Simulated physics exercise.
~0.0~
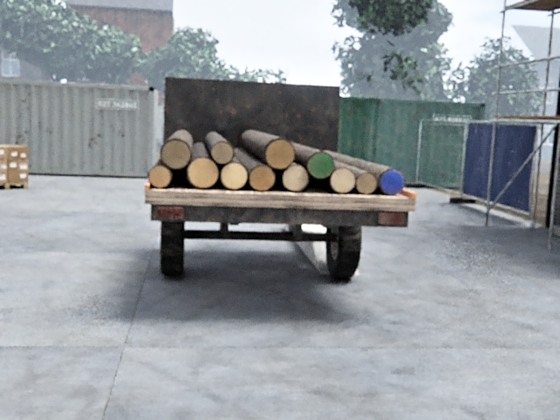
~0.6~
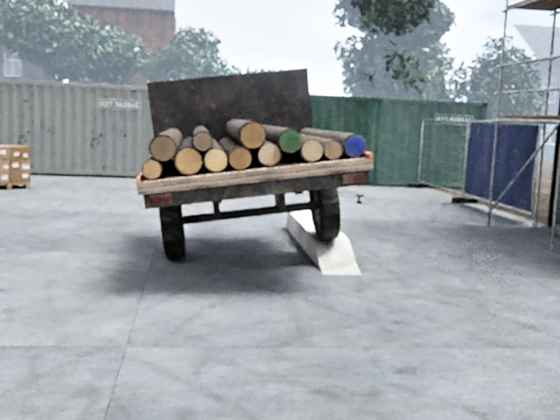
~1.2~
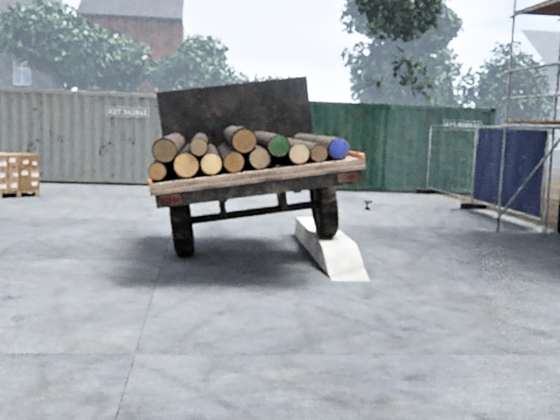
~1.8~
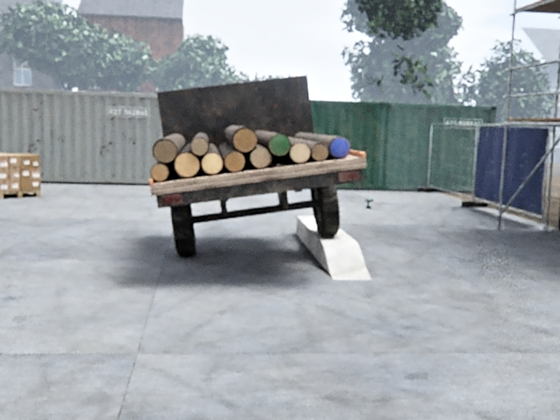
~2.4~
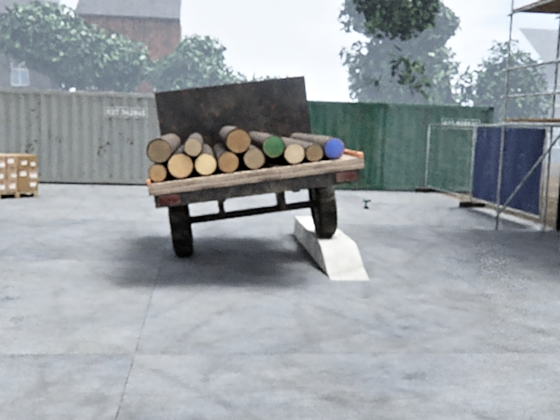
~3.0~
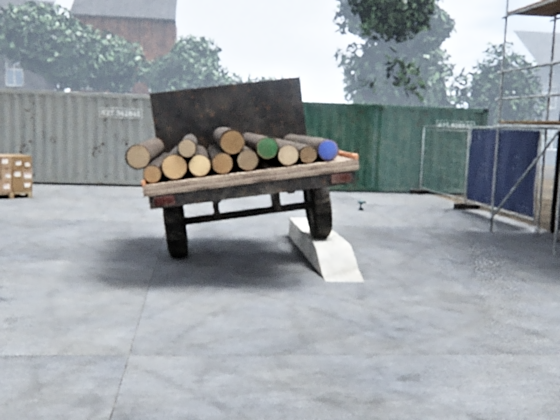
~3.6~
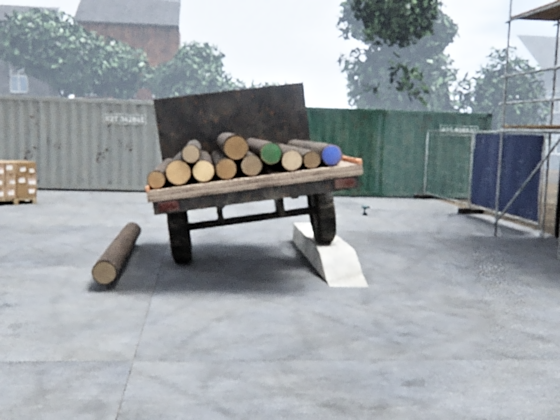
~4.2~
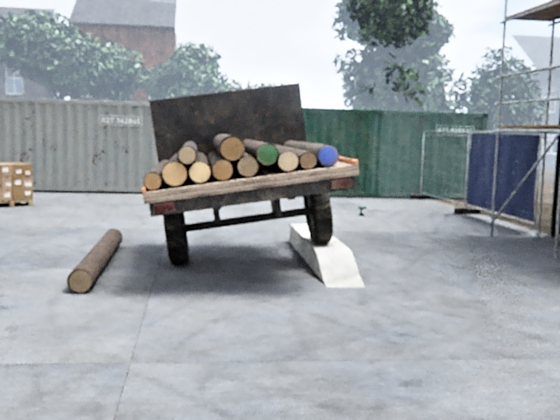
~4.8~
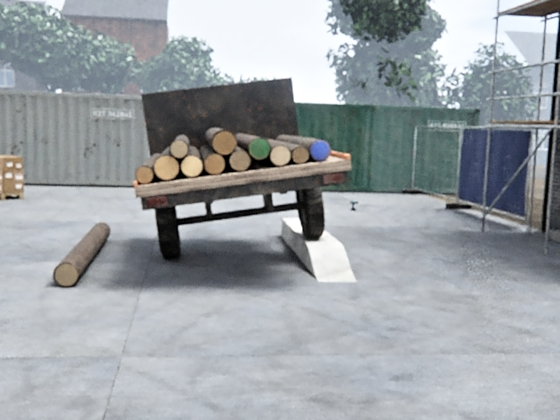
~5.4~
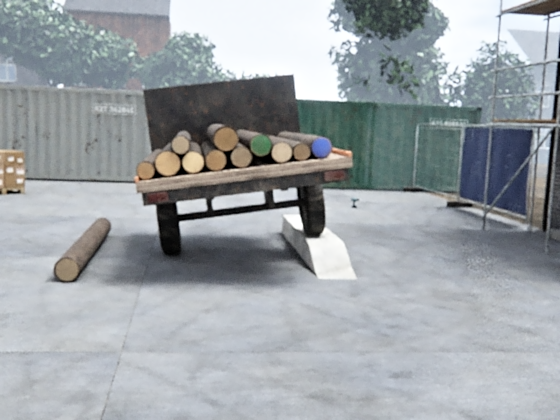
In the video, a flat trailer stacked with timber poles, one blue-ended and one green-ended, mounts a white kerb with its right wheel and stops tilted left. One plain pole rolls off the left side onto the ground, while the blue and green ones stay aboard.
